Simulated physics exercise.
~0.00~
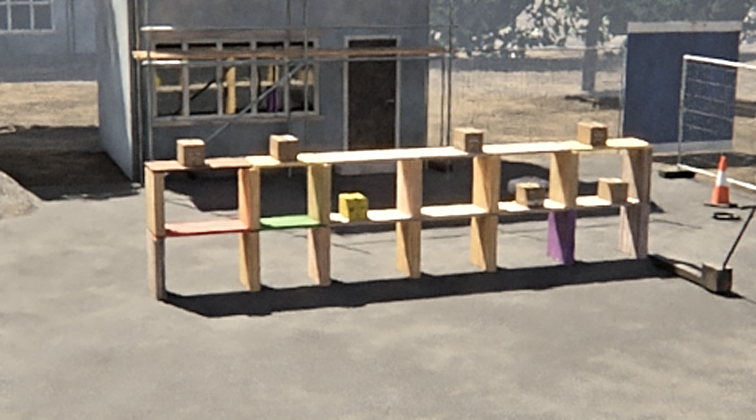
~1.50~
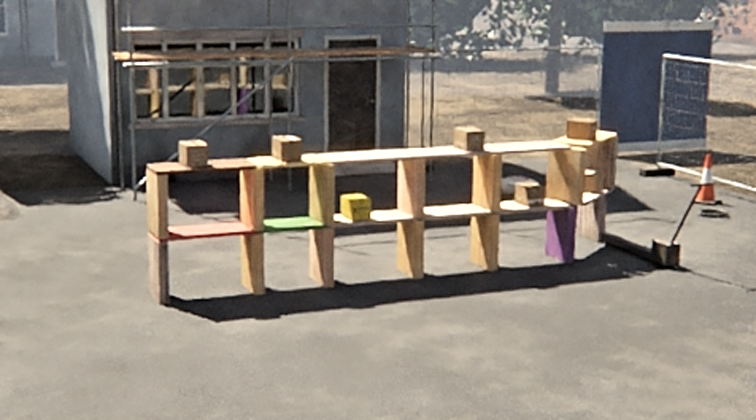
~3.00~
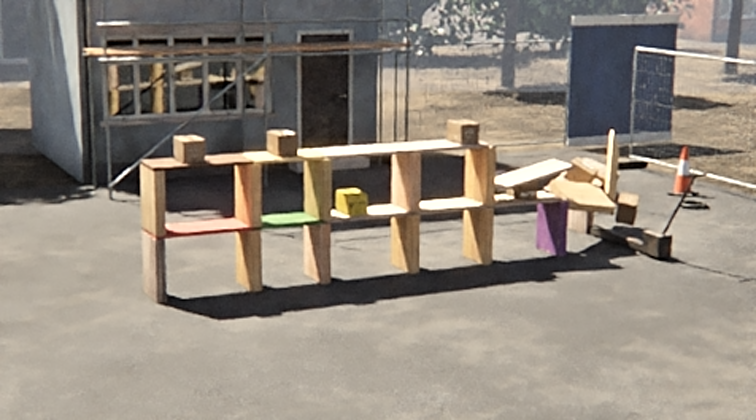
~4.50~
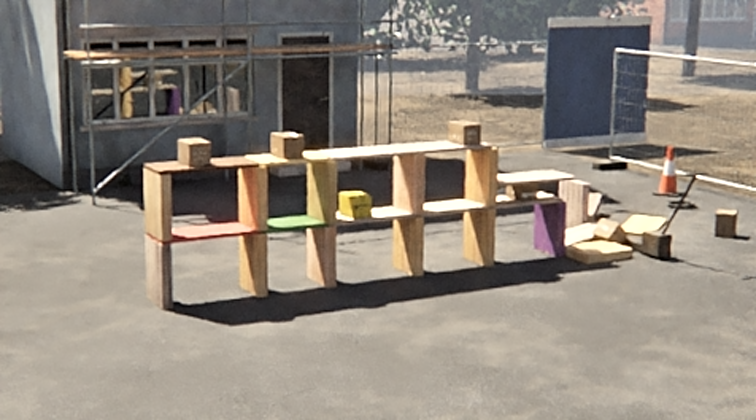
At the start, a long two-tier row of timber slabs and loose boards stands on grey paving, with small blocks on top and a yellow one on a middle shelf. A narrow jack at the right end moves left against the base, and the end section shifts and leans. The right end then gives way, its boards and uprights tumbling into a tilted heap beyond the purple upright. The pieces settle on the ground, one block lying off to the right. The rest stays up, with the green board, yellow block and purple upright still in place.
